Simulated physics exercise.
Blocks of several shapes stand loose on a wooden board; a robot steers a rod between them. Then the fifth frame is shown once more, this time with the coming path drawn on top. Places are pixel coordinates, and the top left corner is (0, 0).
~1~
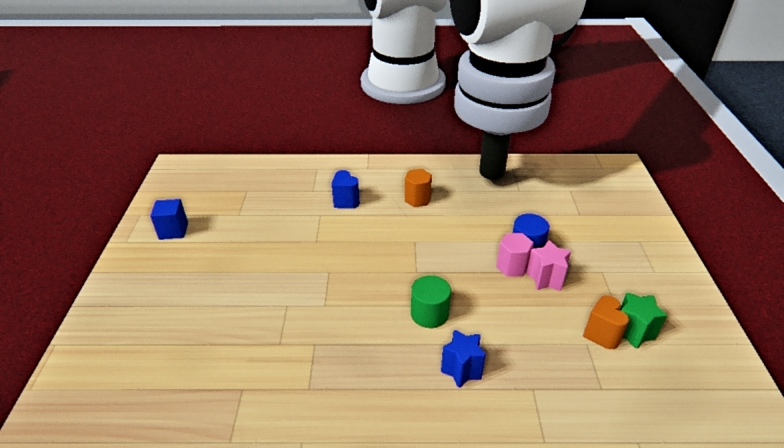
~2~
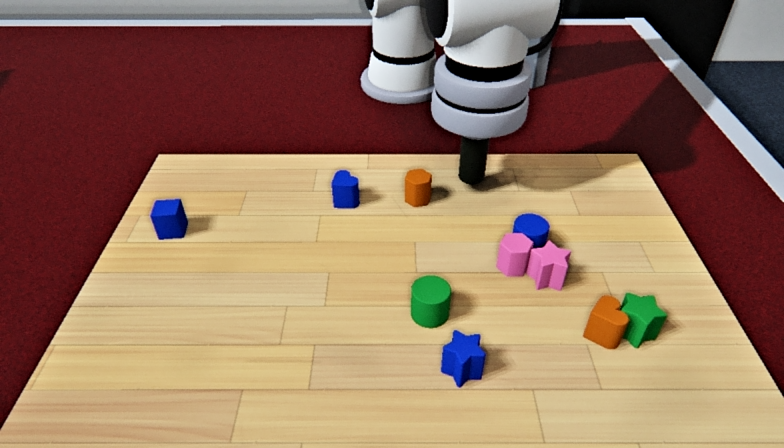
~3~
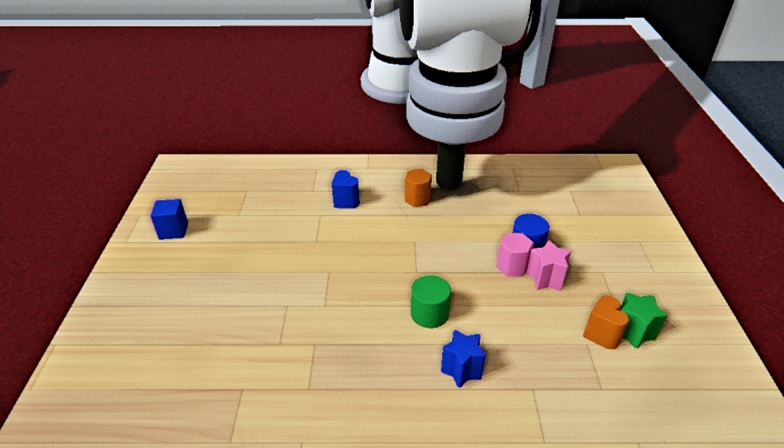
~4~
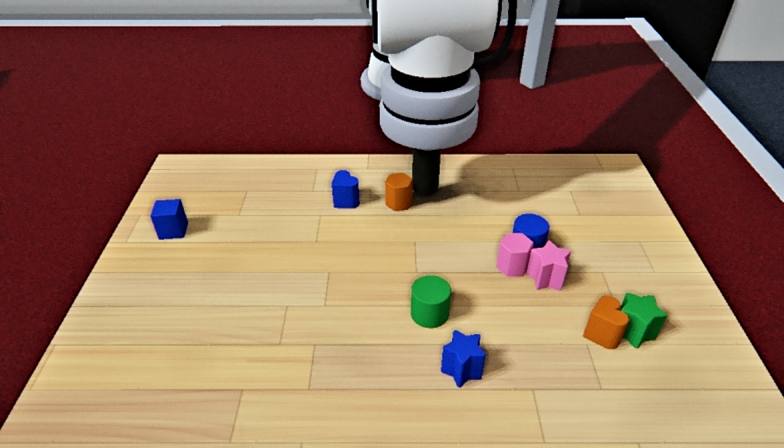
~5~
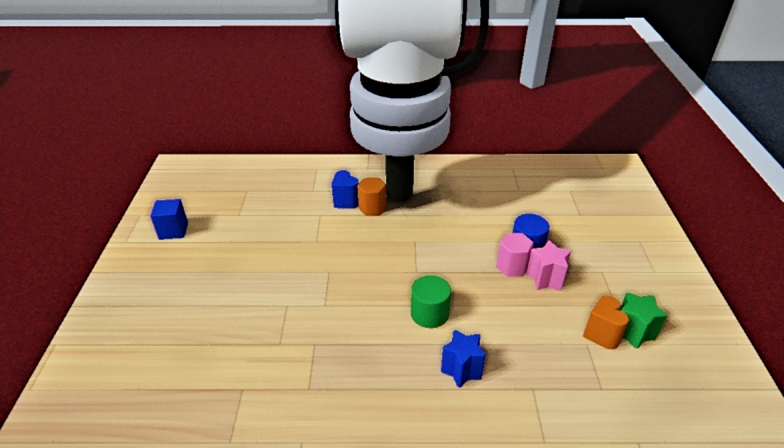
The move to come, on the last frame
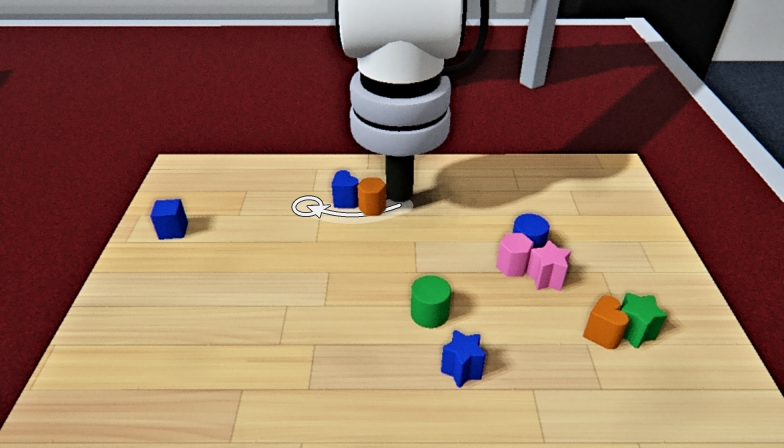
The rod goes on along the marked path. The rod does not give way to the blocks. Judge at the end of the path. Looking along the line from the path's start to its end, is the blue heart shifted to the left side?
That would be a no.
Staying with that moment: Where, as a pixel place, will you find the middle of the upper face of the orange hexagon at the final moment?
So, by the moment the path ends, you'll find the top centre of the orange hexagon at (284, 195).
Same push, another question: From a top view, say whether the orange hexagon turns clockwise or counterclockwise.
Short answer: Counterclockwise.
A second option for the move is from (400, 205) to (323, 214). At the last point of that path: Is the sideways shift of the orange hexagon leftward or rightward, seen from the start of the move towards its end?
It will end up to the left.
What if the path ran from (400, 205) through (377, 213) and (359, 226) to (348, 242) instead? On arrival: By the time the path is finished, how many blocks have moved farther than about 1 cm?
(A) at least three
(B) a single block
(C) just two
I'll go with C - just two.
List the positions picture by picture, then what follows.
The first frame shows rod's lower end (492, 174); blue heart (344, 178); orange hexagon (418, 176).
The second frame shows rod (471, 178); blocks still.
The third frame shows rod (449, 183); blocks still.
The fourth frame shows rod (425, 189); orange hexagon (399, 179).
The fifth frame shows rod (400, 195); blue heart (344, 178); orange hexagon (372, 184).
Drawn move, from (400, 205) by way of (369, 213) and (337, 214) to (308, 206).
What follows on the original path. One third of the way, rod (368, 204); blue heart (329, 177), turned 65° clockwise; orange hexagon (340, 191), turned 15° clockwise.
Two thirds of the way, rod (334, 204); blue heart (325, 176), turned 90° clockwise; orange hexagon (306, 194).
At the end, rod (306, 196); blue heart (316, 170), turned 150° clockwise; orange hexagon (284, 195), turned 20° anticlockwise.
